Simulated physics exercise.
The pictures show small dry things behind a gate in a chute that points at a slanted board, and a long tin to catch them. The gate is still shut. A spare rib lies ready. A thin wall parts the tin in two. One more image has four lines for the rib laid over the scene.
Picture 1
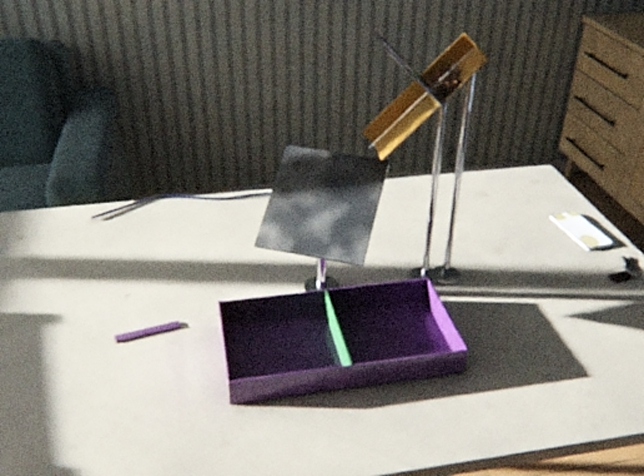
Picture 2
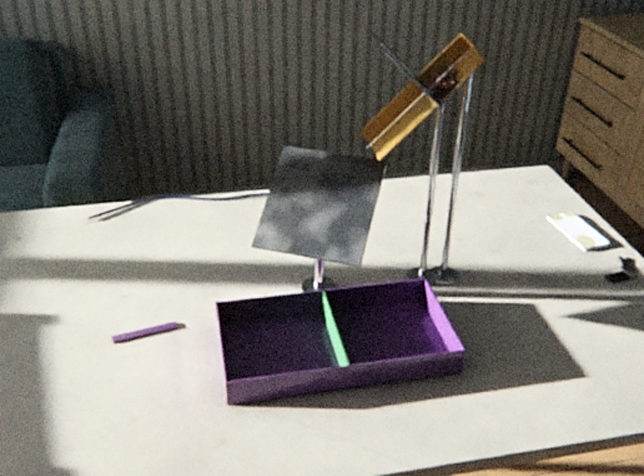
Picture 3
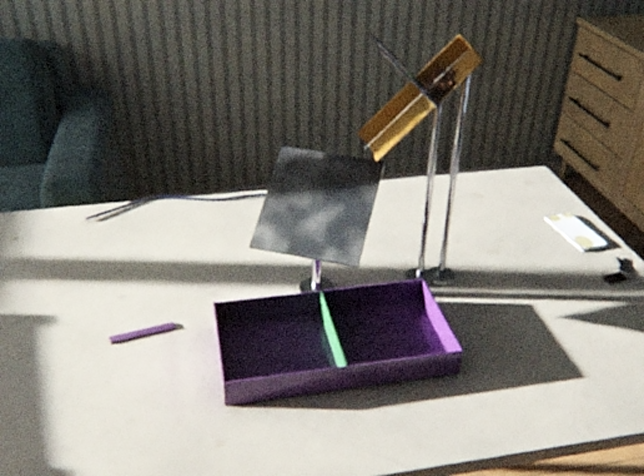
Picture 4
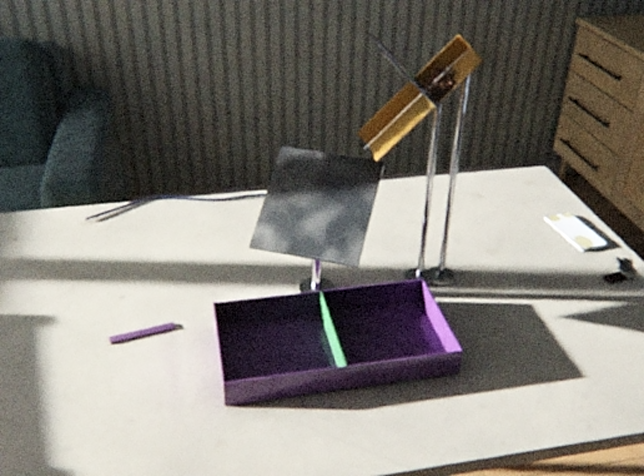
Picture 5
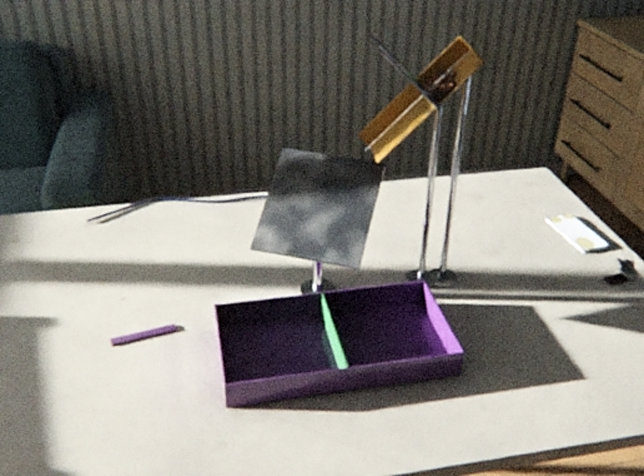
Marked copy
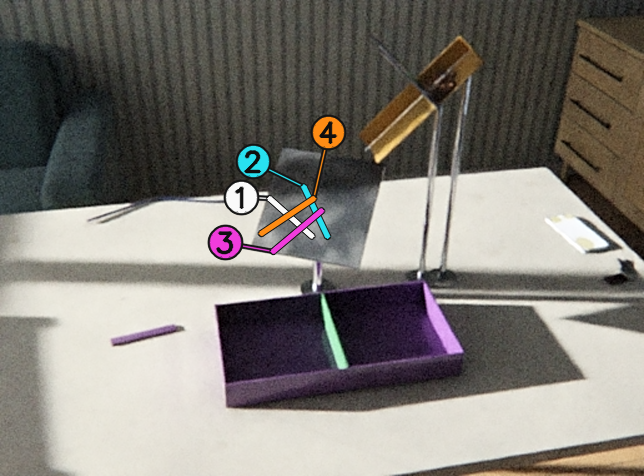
Purple tray with a green divider sitting still below a tilted grey board and raised orange chute, the view shifting very slightly.
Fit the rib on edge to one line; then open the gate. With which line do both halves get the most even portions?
I would pick line 2.
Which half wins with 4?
Left.
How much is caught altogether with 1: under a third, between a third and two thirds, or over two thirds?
Line 1 gives over two thirds.
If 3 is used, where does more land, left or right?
The left half.
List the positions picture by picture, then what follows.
Load behind the gate near (442, 84), cereal balls; lip of the chute near (378, 152), sloping fairly steeply, in the first frame.
Middle of the board near (320, 203), tilted fairly steeply; middle of its low edge near (305, 256); of its high edge near (335, 153), in the second frame.
Front corners of the tin near (224, 382) and (462, 351); front end of its middle wall near (347, 366); gate still shut near (415, 80), in the third frame.
Middle of the load near (436, 85); lip near (373, 153), in the fourth frame.
Middle of the load near (437, 87); lip near (374, 155), in the fifth frame.
On the marked copy, line 1 from (269, 198) to (311, 236); line 2 from (303, 186) to (327, 236); line 3 from (321, 210) to (273, 251); line 4 from (313, 198) to (261, 233).
If 1 is chosen, of what is caught, all but a few in the left half, only a few in the right.
If 2 is chosen, of what is caught, close to a third in the left half, close to two thirds in the right.
If 3 is chosen, of what is caught, the whole lot in the left half, none at all in the right.
If 4 is chosen, of what is caught, the whole lot in the left half, none at all in the right.
